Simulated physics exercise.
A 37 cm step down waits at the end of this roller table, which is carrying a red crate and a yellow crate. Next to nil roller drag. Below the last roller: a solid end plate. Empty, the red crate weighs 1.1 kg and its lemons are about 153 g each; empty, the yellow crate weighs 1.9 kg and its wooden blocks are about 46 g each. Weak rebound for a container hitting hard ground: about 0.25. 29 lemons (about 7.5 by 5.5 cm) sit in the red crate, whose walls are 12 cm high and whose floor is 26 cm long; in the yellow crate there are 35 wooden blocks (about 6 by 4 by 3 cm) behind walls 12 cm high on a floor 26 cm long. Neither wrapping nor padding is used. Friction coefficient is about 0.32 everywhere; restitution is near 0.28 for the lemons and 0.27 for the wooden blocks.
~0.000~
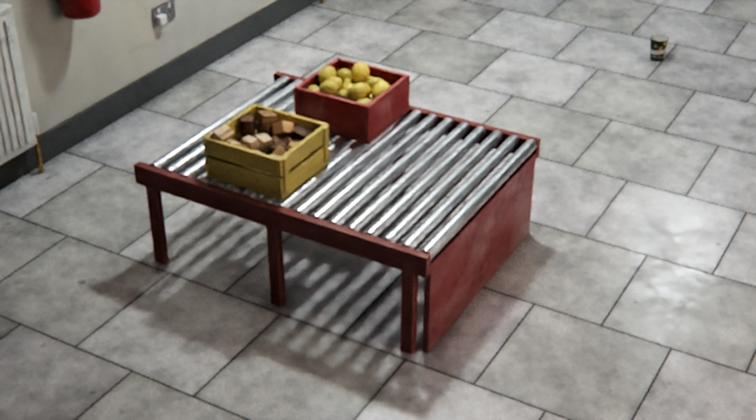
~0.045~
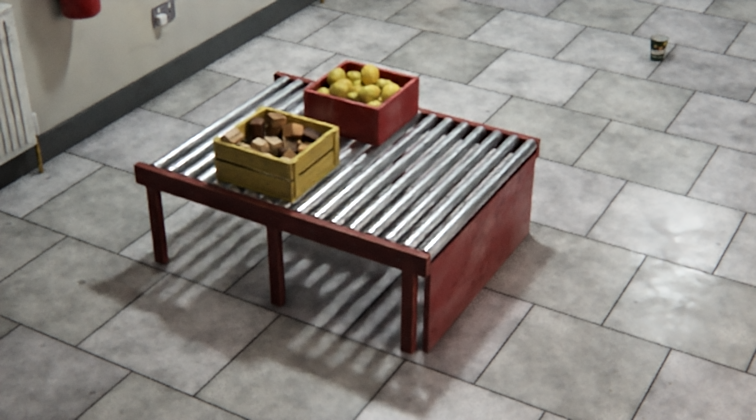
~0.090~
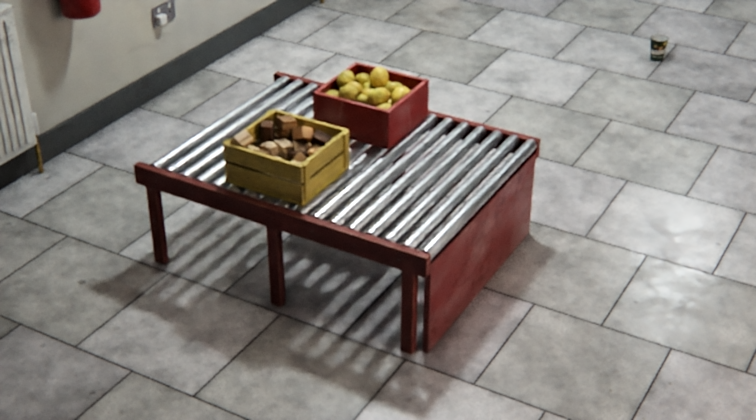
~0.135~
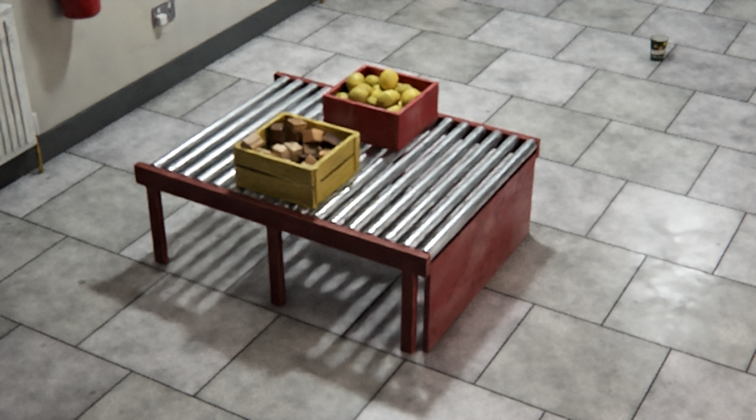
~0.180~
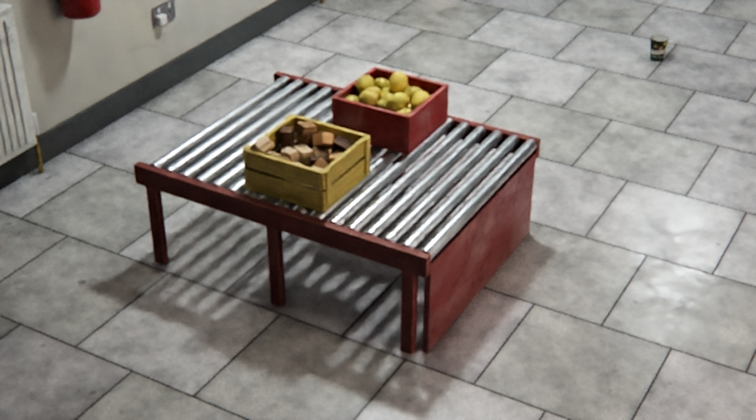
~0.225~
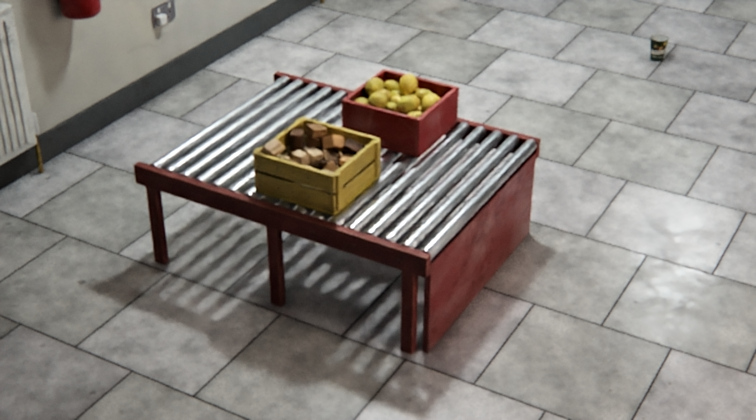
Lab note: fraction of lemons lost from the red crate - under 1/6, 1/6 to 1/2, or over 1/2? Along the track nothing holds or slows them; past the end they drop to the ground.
The escaped portion is major, above half.
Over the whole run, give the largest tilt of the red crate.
Peak lean: Roughly 95°.
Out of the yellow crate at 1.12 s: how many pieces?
Roughly, out by then: Yellow crate 0.
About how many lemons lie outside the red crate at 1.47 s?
Roughly 16 of them.
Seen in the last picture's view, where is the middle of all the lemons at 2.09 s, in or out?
I'd say near (661, 294).
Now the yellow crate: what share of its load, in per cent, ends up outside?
For the yellow crate, roughly 10 percent.
After 0.56 s, the front runs out over the edge.
After 0.92 s, the red crate leans 23° with 0 of 29 out and the yellow crate leans 8° with 0 of 35 out.
After 1.12 s, the red crate leans 65° with 4 of 29 out and the yellow crate leans 51° with 0 of 35 out.
After 1.47 s, the red crate has gone over with 17 of 29 out and the yellow crate leans 49° with 5 of 35 out.
Outcome (at 2.09 s), the red crate has gone over with 19 of 29 out and the yellow crate is level with 5 of 35 out. Asked share, 19 of 29, 66 per cent.
